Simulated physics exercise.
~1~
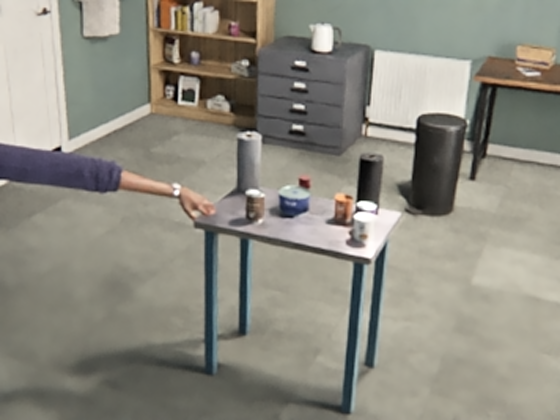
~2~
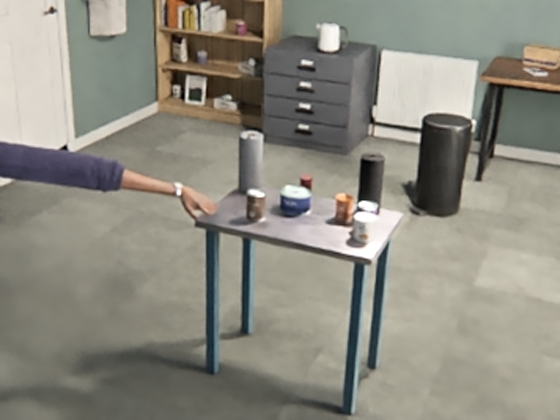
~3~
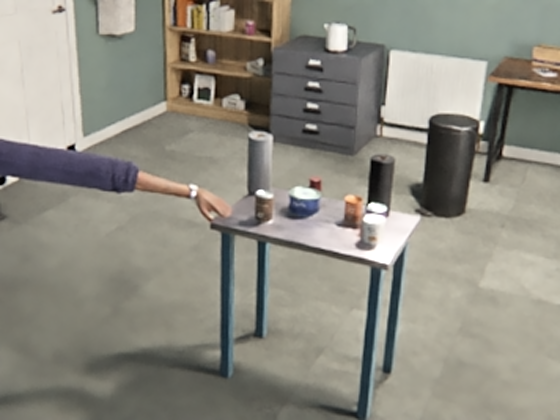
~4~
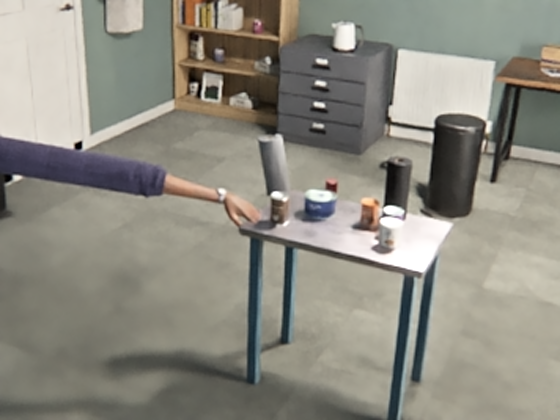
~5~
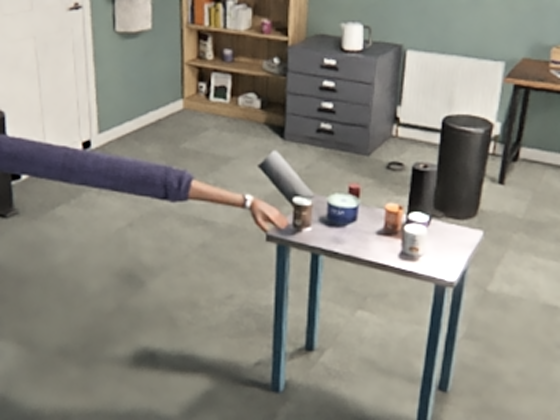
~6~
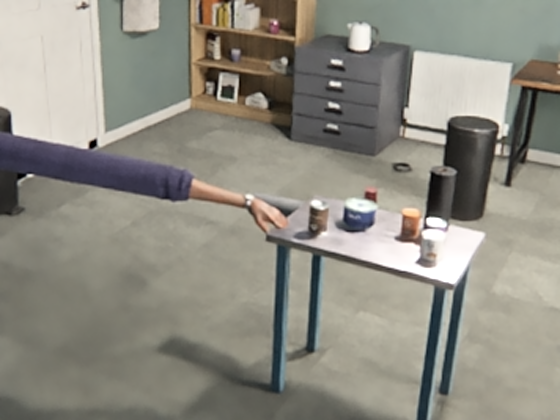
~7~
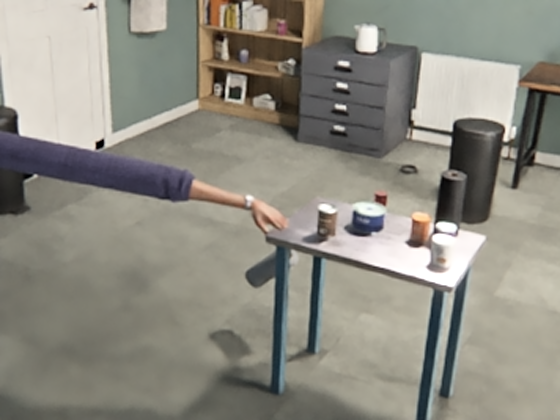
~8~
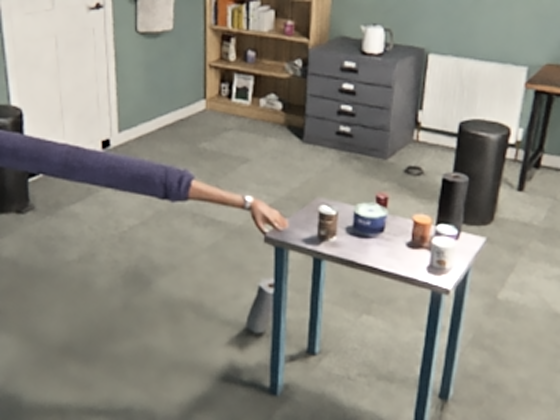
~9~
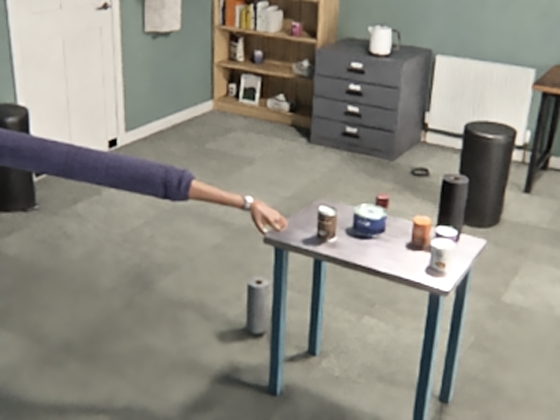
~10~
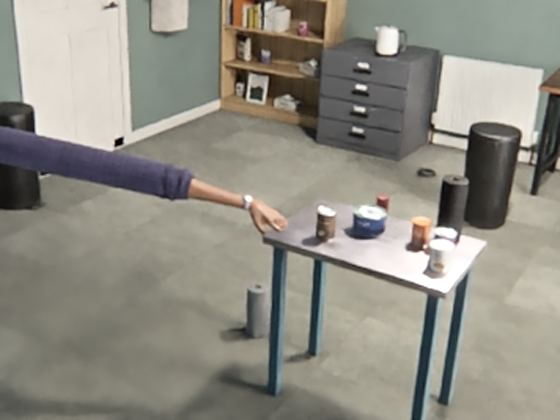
In a room with a bookcase and grey drawers, a hand pushed a small table to the right, and the tall grey roll tipped over, dropped off the left side and ended up on end on the floor, while the other items stayed on top.
